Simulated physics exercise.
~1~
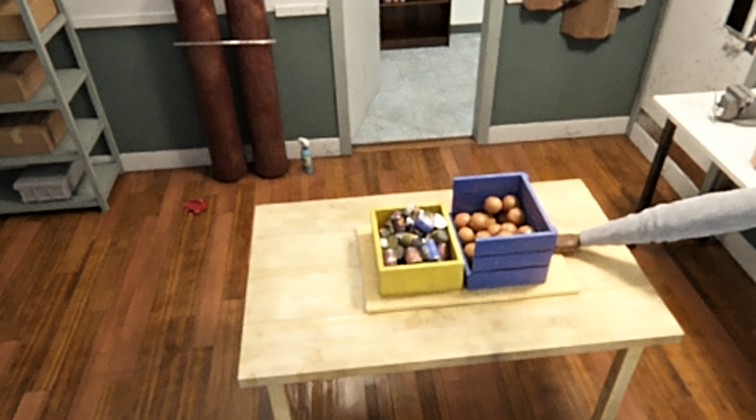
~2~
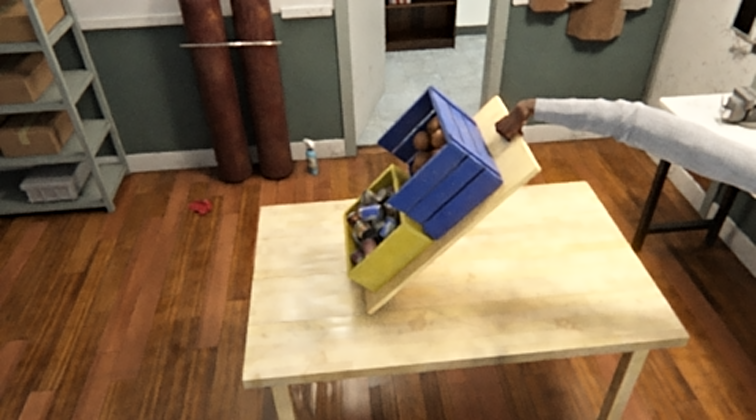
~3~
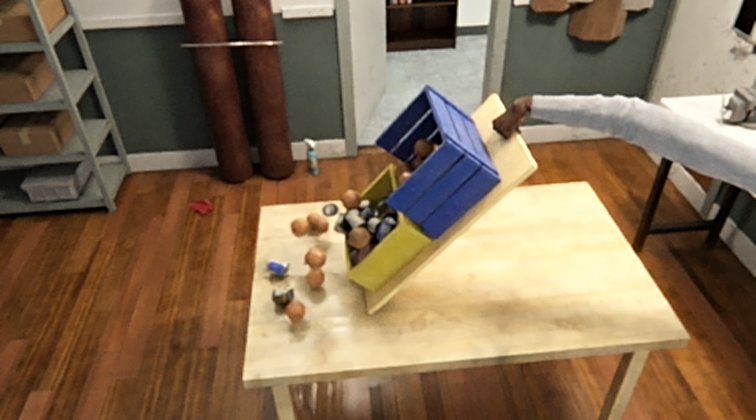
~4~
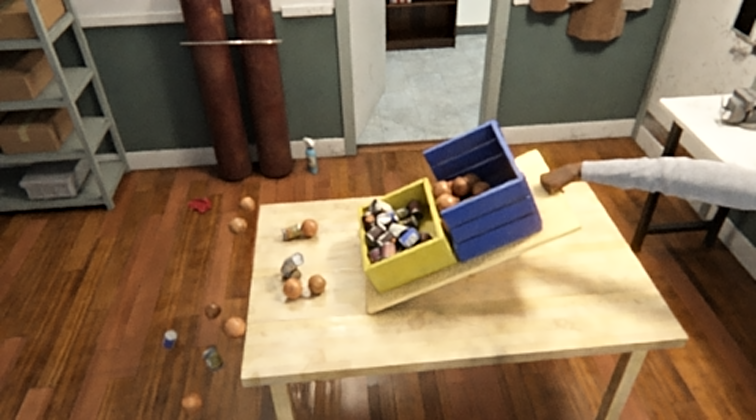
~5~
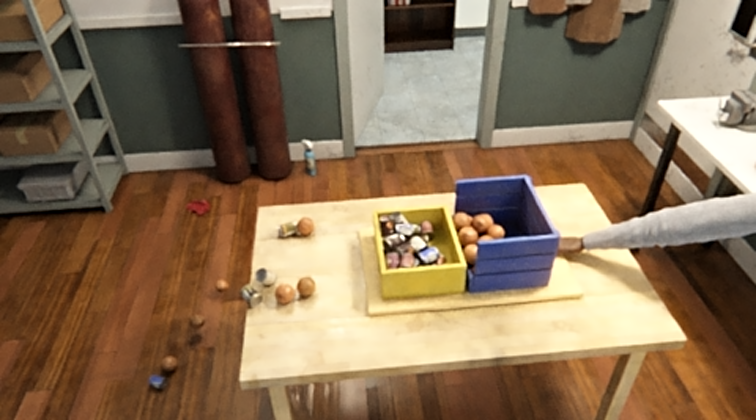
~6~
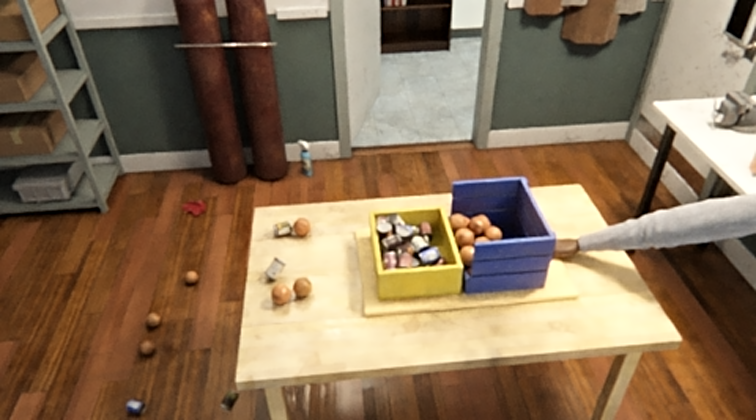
Workshop table, a hand tipping a board holding yellow and blue boxes, spilling tins and onions leftward, then lowering it flat.
